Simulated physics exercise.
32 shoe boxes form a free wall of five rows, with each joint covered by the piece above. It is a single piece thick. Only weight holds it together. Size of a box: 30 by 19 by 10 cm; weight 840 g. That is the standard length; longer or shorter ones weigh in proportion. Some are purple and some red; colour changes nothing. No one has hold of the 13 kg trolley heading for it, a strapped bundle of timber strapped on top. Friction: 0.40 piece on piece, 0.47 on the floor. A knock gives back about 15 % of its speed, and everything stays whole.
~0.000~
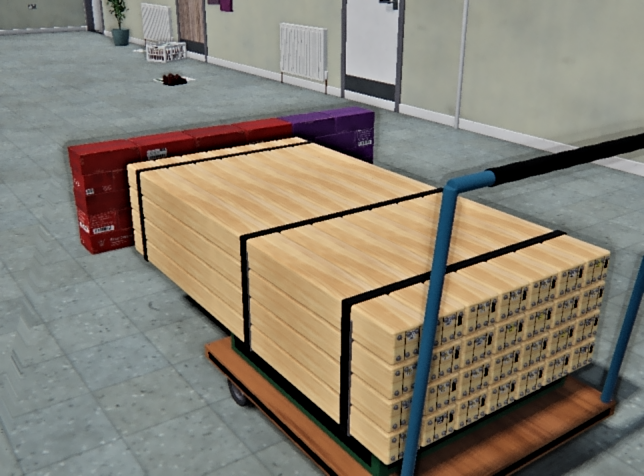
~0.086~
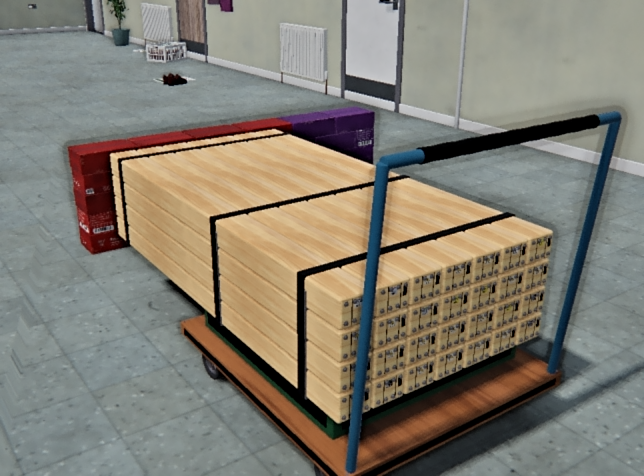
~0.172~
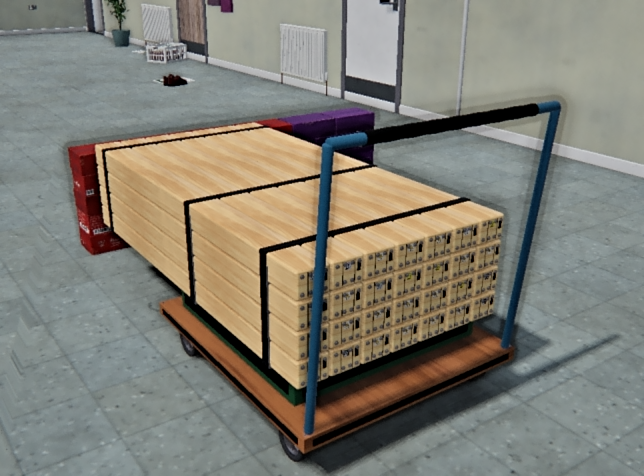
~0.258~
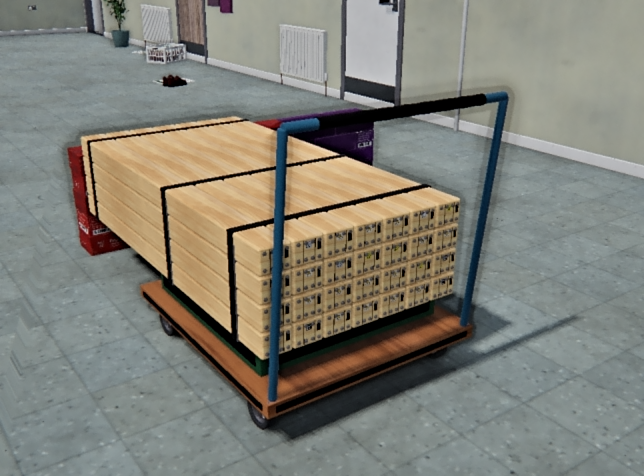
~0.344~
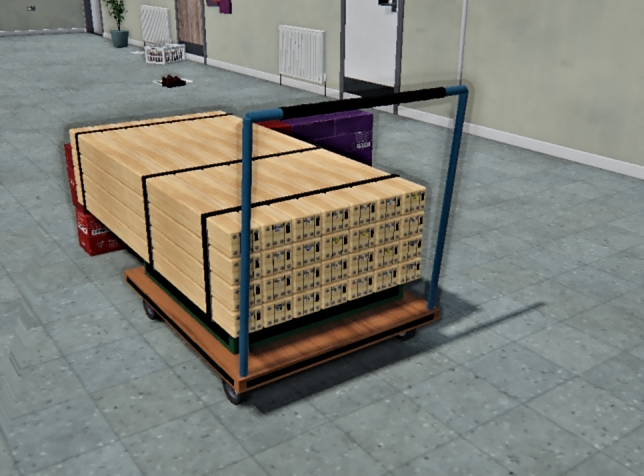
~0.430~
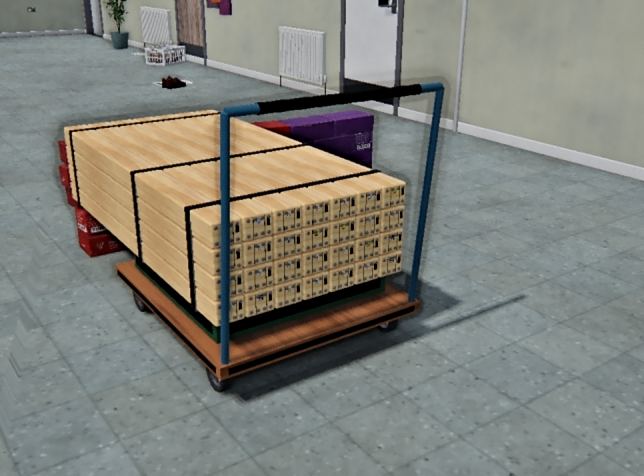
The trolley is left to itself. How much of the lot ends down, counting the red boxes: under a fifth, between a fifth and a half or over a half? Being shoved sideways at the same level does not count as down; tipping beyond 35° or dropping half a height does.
It comes to more than a half.
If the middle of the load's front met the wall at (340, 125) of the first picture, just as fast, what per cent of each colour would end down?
Then purple 70, red 20 per cent.
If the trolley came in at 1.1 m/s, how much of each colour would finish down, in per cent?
In that case purple 0, red 60 per cent.
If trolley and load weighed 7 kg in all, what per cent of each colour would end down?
In that case purple 0, red 60 per cent.
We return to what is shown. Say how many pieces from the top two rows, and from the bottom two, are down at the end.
From the top 8, from the bottom 2.
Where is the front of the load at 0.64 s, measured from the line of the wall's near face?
Roughly 35 cm.
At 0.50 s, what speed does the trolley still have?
About 1.1 m/s.
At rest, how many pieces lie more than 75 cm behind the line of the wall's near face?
Some 6 pieces.
After 0.50 s, load 22 cm past the wall's line, still rolling; none of the 20 red boxes down (0 of 32 in all colours); top red box leaning 17°, 40 mm lower.
After 0.64 s, load 36 cm past the wall's line, still rolling; 10 of the 20 red boxes down (10 of 32 in all colours); top red box leaning 50°, 24 cm lower.
After 0.98 s, load 71 cm past the wall's line, still rolling; 11 of the 20 red boxes down (11 of 32 in all colours); top red box leaning 60°, 36 cm lower.
After 1.26 s, load 87 cm past the wall's line, still rolling; 13 of the 20 red boxes down (13 of 32 in all colours); top red box 42 cm lower.
At rest (2.1 s), load 91 cm past the wall's line, still rolling; 13 of the 20 red boxes down (13 of 32 in all colours); top red box 42 cm lower; top purple box unmoved. That is 65 per cent. As the last picture would show them, middles, top red box near (118, 161), top purple box near (346, 123).
